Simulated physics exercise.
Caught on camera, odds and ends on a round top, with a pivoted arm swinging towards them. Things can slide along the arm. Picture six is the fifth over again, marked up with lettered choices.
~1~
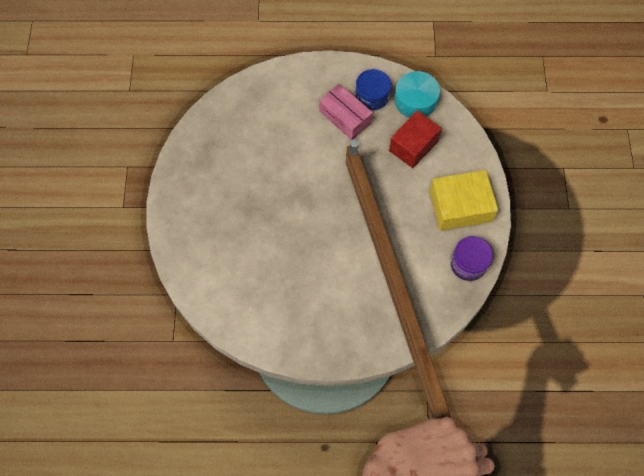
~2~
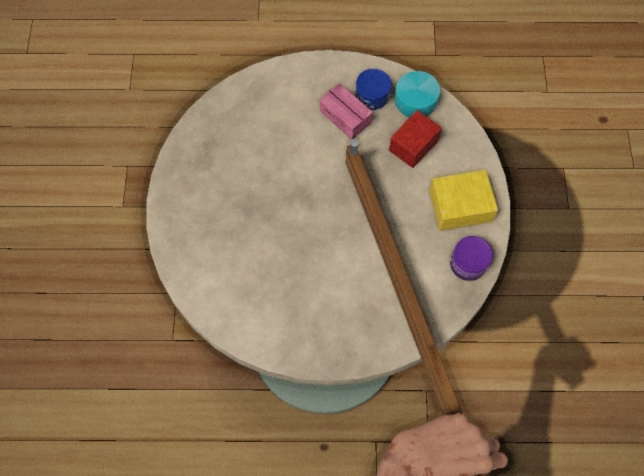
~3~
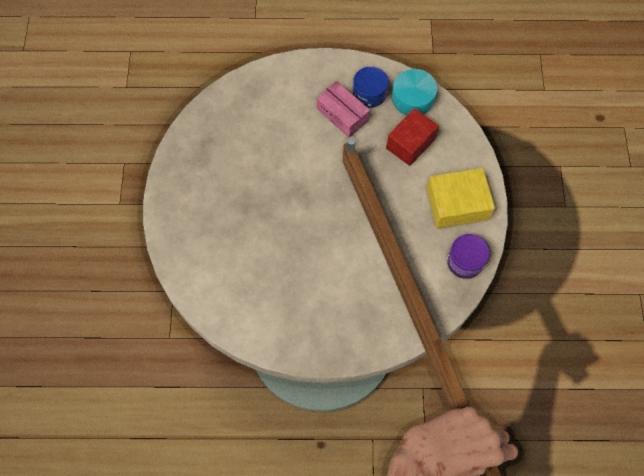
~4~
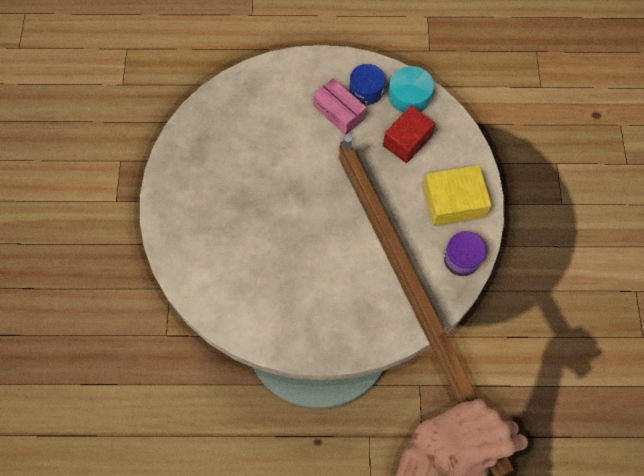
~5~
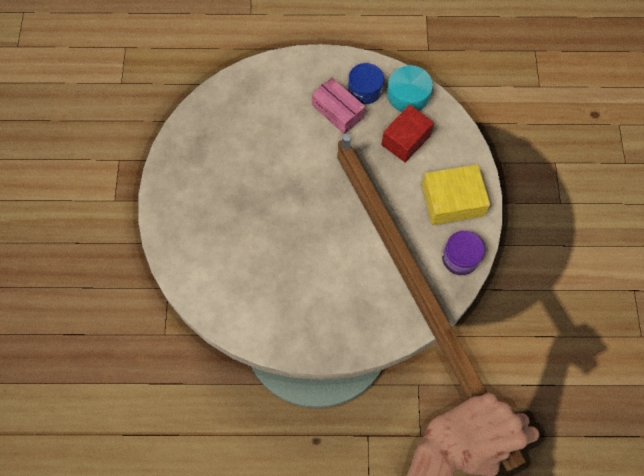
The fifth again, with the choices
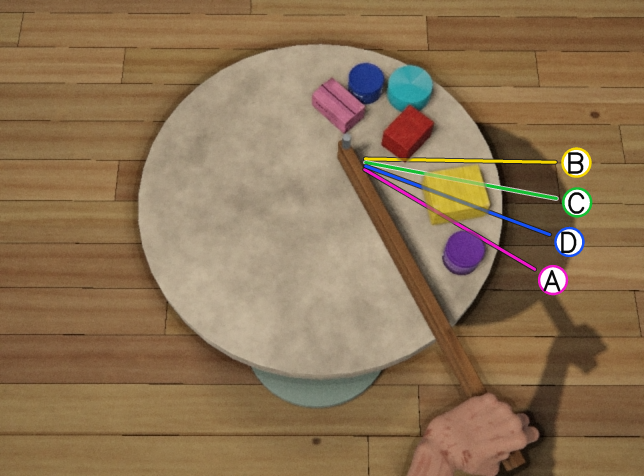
On a round top, a hand slowly swings a wooden arm beside small colourful objects.
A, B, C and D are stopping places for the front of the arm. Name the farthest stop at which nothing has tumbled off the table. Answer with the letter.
A.
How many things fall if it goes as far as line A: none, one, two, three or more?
In all, none.
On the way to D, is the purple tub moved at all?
Yes.
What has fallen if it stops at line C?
It is the purple tub.
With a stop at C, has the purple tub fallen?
By then, yes.
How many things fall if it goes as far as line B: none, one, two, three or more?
In all, one.
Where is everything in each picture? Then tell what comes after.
In the first frame, purple tub (472, 259); blue tub (373, 90); turquoise tin (417, 95).
In the second frame, arm (393, 252); pink box (345, 111).
In the third frame, arm (395, 248); red block (412, 137).
In the fourth frame, arm (396, 243); blue tub (367, 84).
In the fifth frame, arm (399, 241); pink box (338, 106); yellow block (455, 195); red block (408, 134).
On the marked copy, A at (447, 218); B at (461, 161); C at (460, 181); D at (456, 200).
Following A. Soon after the start, arm (420, 228); purple tub (463, 254); turquoise tin (410, 90).
Later, arm (437, 213); purple tub (485, 233); turquoise tin (410, 90).
In the end, arm (445, 203); purple tub (496, 220); yellow block (464, 183); nothing has fallen.
As for the rest, B drops the purple tub; C drops the purple tub; D drops the purple tub.
